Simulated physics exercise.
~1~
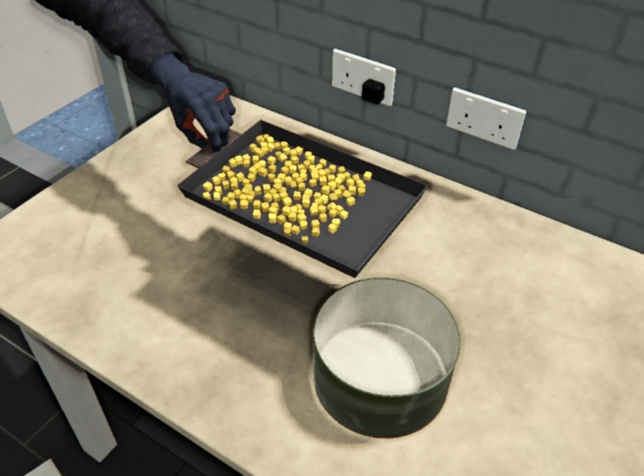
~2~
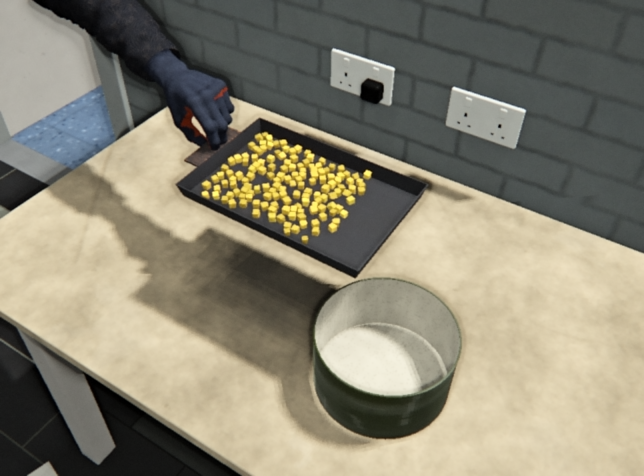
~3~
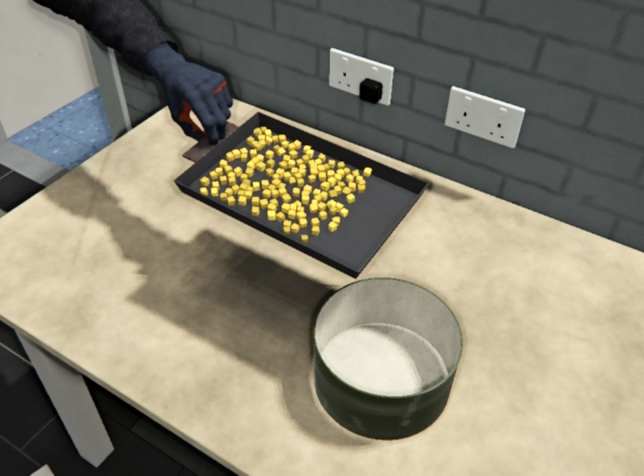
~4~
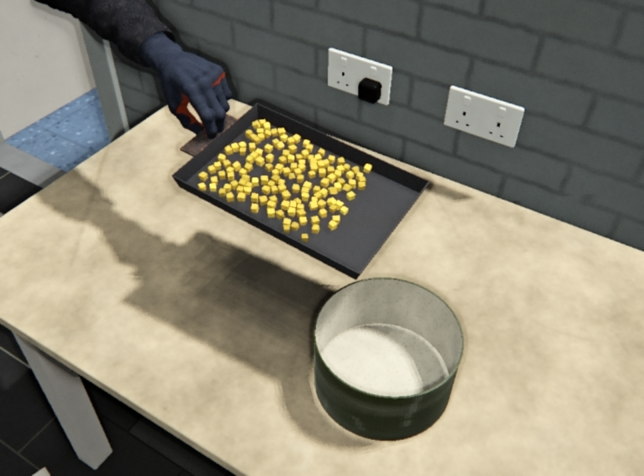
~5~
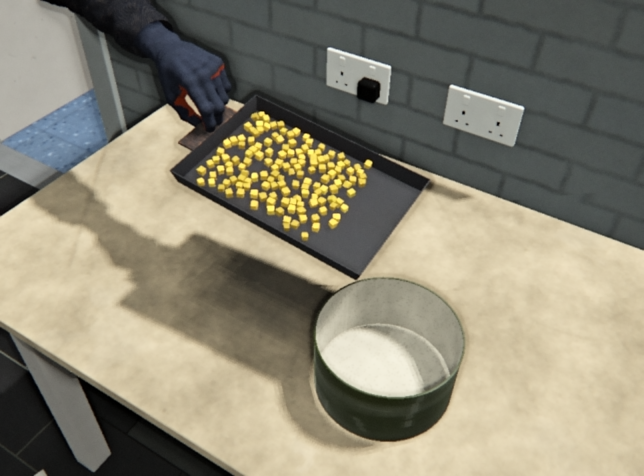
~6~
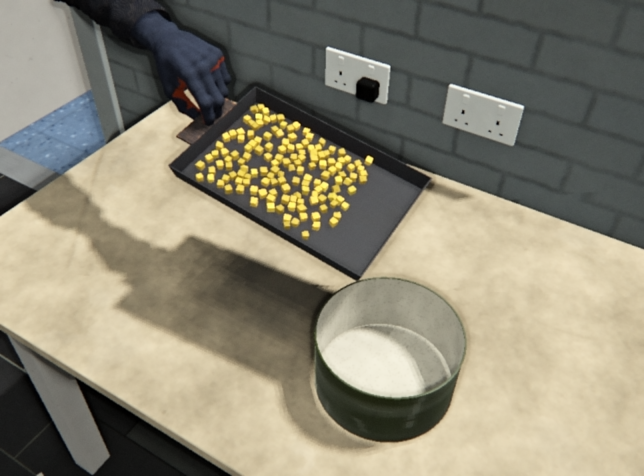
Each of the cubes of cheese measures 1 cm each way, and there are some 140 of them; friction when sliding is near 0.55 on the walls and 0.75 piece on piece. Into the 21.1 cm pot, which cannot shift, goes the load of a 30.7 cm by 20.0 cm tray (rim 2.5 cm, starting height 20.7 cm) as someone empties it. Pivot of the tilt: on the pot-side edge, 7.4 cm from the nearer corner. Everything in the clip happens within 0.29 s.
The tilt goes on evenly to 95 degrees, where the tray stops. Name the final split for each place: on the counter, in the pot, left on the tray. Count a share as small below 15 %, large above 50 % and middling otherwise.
Counter: Small. Pot: Large. Tray: Small.
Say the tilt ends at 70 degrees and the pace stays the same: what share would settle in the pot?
You'd end up with some 55 % in the pot.
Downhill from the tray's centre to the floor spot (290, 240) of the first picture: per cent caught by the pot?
That would be close to 45 per cent.
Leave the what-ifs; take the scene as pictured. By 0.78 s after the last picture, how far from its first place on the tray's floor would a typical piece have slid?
Around 14 centimetres.
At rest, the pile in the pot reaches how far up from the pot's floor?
Some 2.0 cm up.
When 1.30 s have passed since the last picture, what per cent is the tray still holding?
Some 65 per cent of the load.
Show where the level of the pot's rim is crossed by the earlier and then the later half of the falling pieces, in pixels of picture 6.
First half close to (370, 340), second half close to (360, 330).
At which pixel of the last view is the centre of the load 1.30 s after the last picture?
Close to pixel (357, 272).
Then, 0.78 s after the last picture, tilt 50 degrees; the tray holds 100 %, the pot 0 %.
Then, 1.30 s after the last picture, tilt 76 degrees; the tray holds 65 %, the pot 30 %.
Then, 1.89 s after the last picture, tilt 95 degrees; the tray holds 5 %, the pot 95 %.
In the end, counter 0 %, pot 100 %, tray 0 %.
